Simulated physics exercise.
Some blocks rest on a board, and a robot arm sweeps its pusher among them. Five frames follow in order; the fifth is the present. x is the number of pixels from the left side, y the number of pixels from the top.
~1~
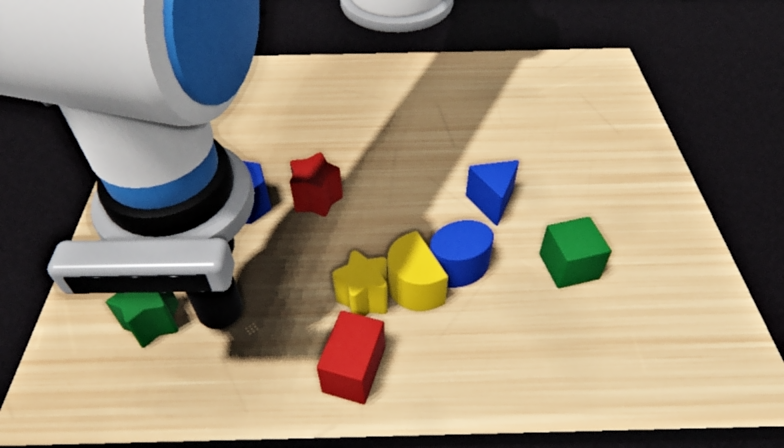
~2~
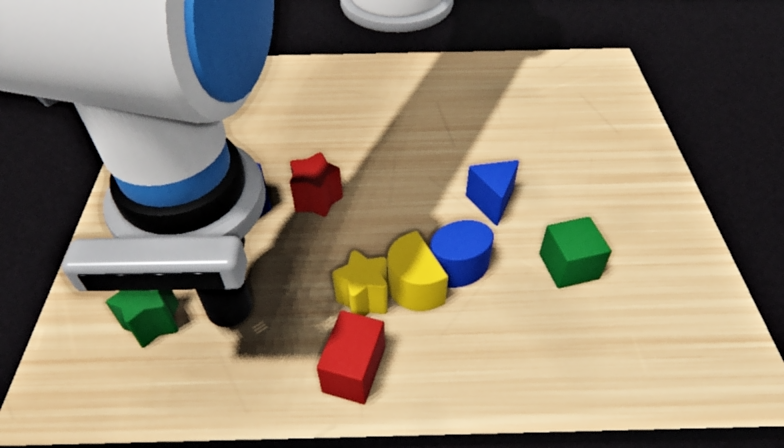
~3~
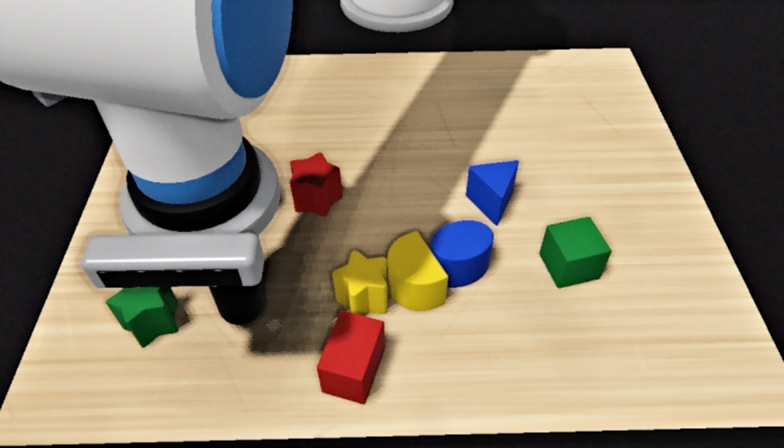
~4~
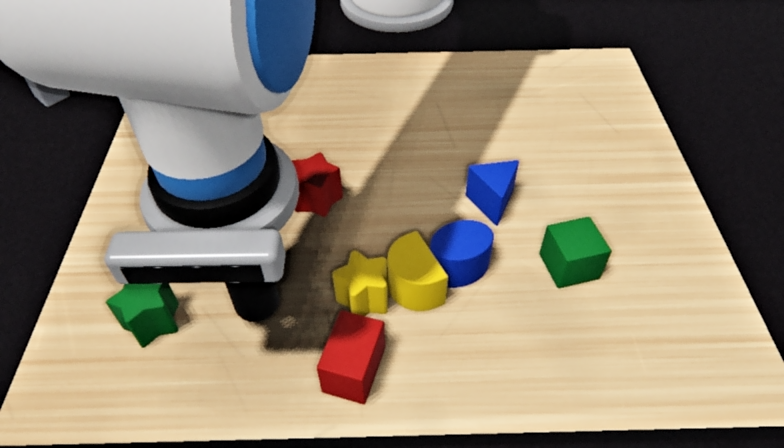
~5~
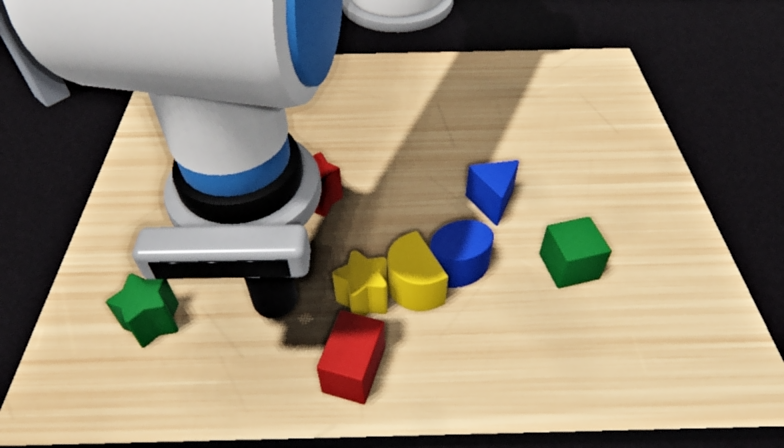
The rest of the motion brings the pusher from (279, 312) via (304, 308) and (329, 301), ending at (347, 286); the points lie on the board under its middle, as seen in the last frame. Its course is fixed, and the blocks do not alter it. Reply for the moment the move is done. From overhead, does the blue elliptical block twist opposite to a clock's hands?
I believe so.
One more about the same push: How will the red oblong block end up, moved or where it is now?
At the end, its place is the same.
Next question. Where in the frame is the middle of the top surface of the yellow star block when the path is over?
It should be at (394, 253) by then.
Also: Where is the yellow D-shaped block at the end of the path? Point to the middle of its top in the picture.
The point I'd pick in the picture is (441, 255).
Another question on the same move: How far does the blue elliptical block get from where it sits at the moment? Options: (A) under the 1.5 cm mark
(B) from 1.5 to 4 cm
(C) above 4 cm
The one that fits is B, from 1.5 to 4 cm.
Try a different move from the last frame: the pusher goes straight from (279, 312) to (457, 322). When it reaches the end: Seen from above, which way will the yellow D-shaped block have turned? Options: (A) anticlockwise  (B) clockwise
(A)
The first path, step by step. Halfway along, pusher at (316, 295); nothing pushed yet.
At the end, pusher at (346, 275); red oblong block unmoved; yellow star block at (394, 253); yellow D-shaped block at (441, 255), turned 35° clockwise; blue elliptical block at (492, 235), turned 20° anticlockwise.
